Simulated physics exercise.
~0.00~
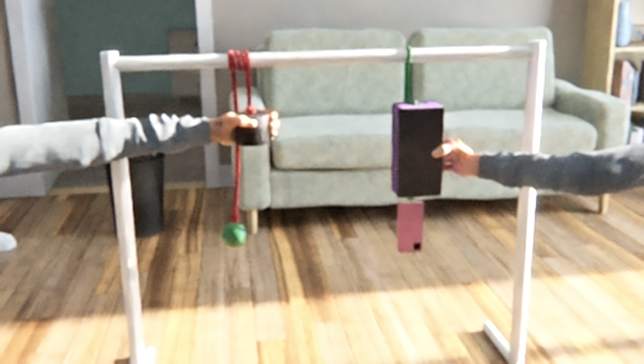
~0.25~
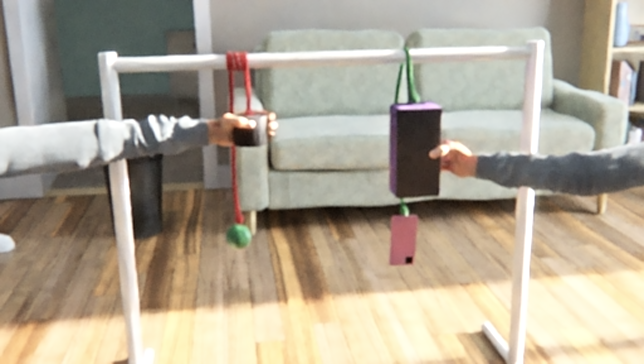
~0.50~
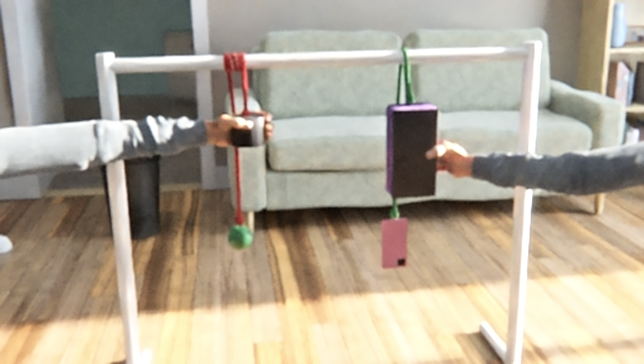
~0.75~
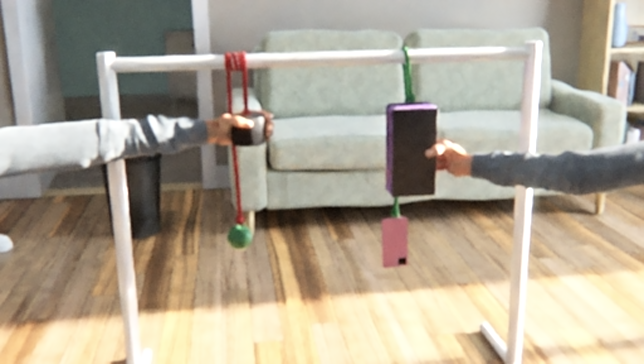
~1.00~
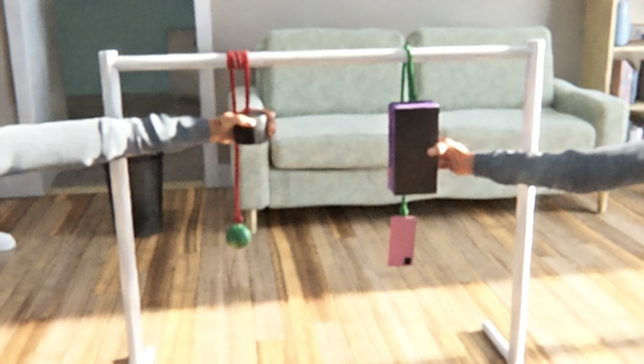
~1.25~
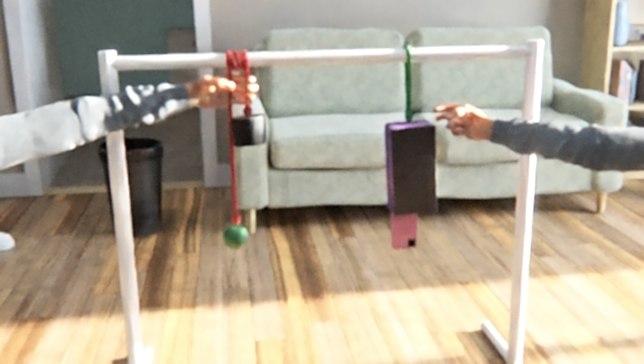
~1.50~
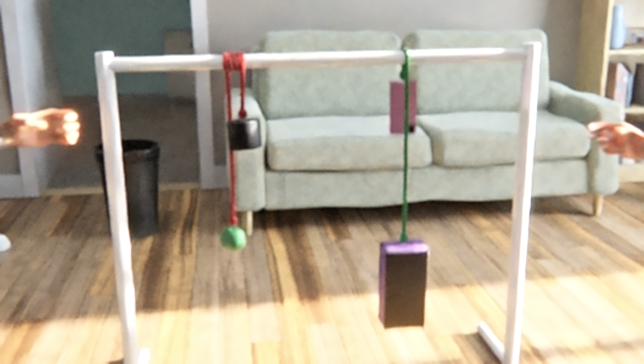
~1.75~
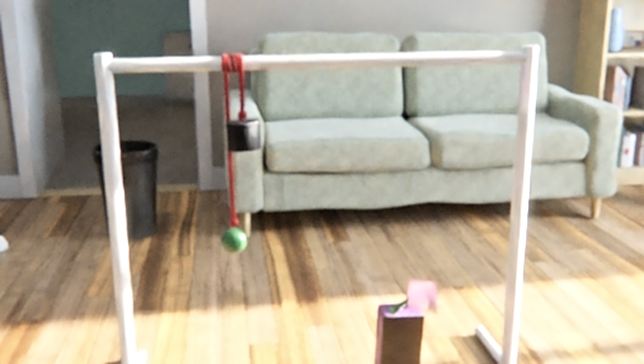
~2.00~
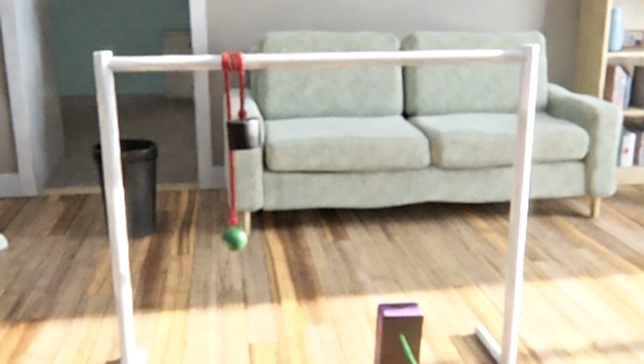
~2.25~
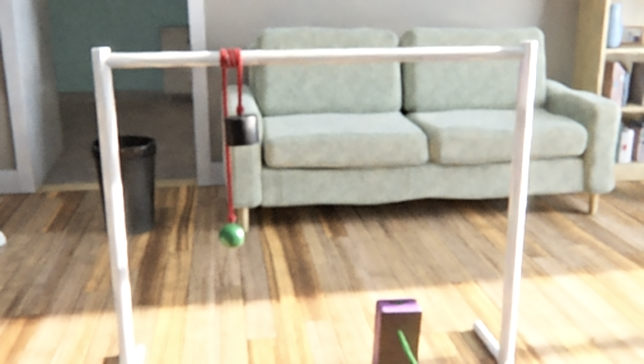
In a living room, two hands hold a black object on a red rope and a purple-edged case on a green rope over a white rail, then let go; the black object stays hanging, while the case drops to the floor, pulling its rope and a pink phone over and off the rail.
